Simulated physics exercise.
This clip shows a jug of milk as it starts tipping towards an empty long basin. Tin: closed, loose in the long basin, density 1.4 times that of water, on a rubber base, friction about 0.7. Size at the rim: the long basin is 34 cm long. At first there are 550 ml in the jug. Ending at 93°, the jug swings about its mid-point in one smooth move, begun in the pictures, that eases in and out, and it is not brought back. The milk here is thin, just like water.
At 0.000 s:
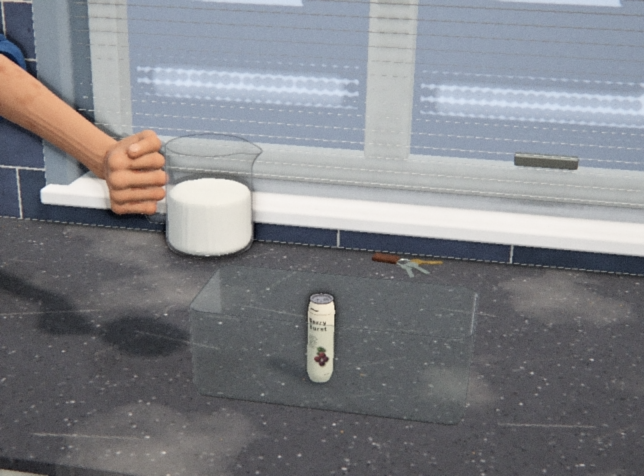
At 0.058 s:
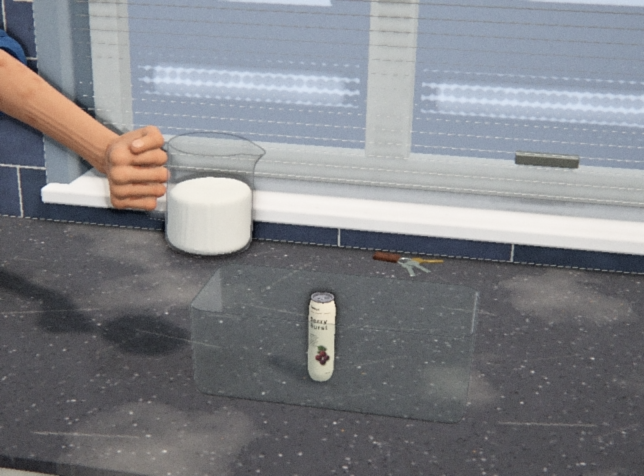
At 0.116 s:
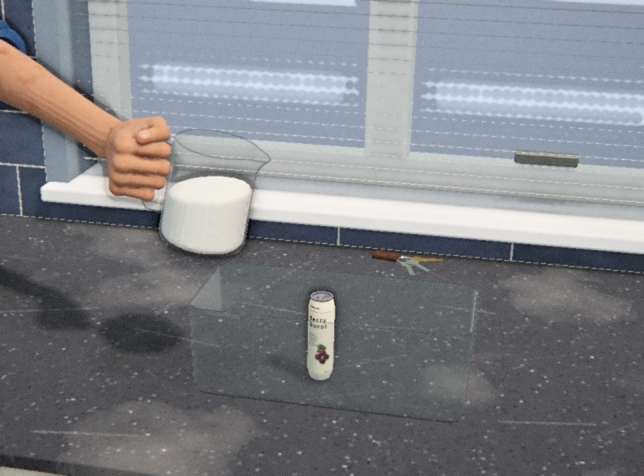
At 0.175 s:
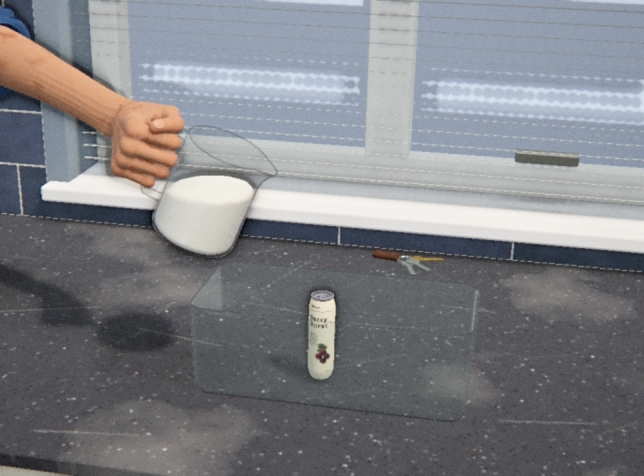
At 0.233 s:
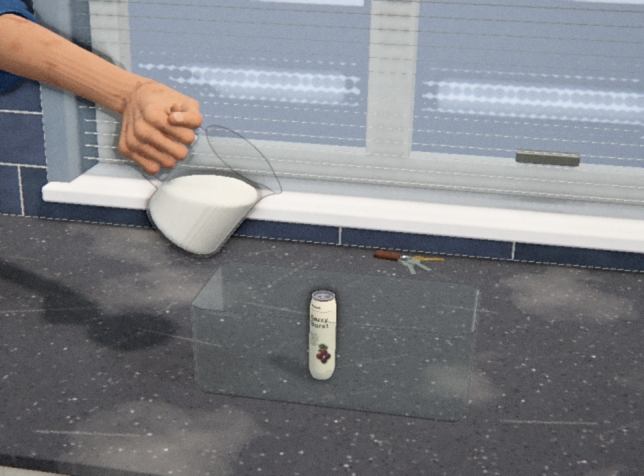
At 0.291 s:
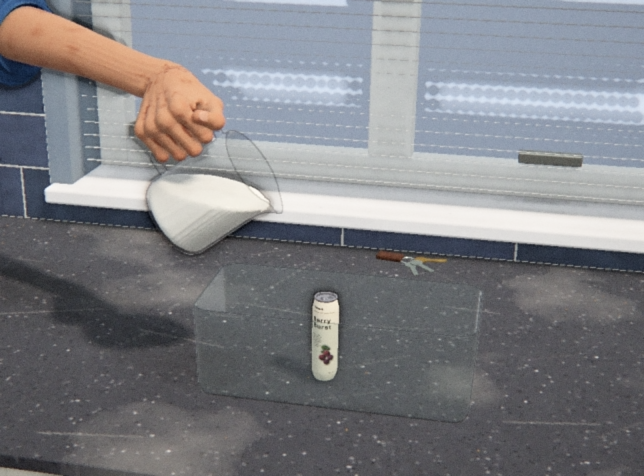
A hand held a clear jug of milk upright beside a window, then tilted it steadily further to the right, behind an empty glass basin with a pale tin standing by it on the dark speckled counter.
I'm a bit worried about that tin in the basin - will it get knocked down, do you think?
Yes, I think it will go over.
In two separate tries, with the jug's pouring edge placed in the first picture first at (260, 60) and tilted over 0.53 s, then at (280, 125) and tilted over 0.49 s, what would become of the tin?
Run one: It does not tip. Run two: It does not tip.
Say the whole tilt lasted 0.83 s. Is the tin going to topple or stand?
It tumbles over, then.
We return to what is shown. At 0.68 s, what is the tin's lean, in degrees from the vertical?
Measured tilt, approx.: 15 degrees.
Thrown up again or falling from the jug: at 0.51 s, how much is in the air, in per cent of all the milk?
20 per cent.
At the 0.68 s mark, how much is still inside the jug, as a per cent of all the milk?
Roughly 36 per cent.
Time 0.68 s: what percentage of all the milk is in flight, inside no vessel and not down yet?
I'd put it at about 18 per cent of the liquid.
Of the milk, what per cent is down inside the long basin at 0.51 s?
I'd put it near 7 percent.
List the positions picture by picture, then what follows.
In the first frame, it leans 0°; its right rim is at (262, 151); the milk meets the walls at (172, 186) and (249, 193); the long basin's rim runs from (205, 287) to (476, 314); the tin's top is at (322, 302).
In the second frame, it leans 3°; its right rim is at (265, 152); the milk meets the walls at (174, 186) and (251, 192).
In the third frame, it leans 11°; its right rim is at (270, 160); the milk meets the walls at (172, 186) and (250, 190).
In the fourth frame, it leans 23°; its right rim is at (278, 173); the milk meets the walls at (169, 186) and (254, 191).
In the fifth frame, it leans 38°; its right rim is at (282, 192); the milk meets the walls at (158, 189) and (258, 195).
In the sixth frame, it leans 54°; its right rim is at (283, 212); the milk meets the walls at (156, 179) and (269, 202).
After 0.51 s the tilt is 93° and 72 per cent is still to pour; the tin stands where it began.
After 0.68 s the tilt is 93° and 37 per cent is still to pour; the tin leans 14°.
After 0.85 s the tilt is 93° and 20 per cent is still to pour; the tin lies on its side.
After 1.03 s the tilt is 93° and 11 per cent is still to pour; the tin lies on its side.
In the end the tin lies on its side.
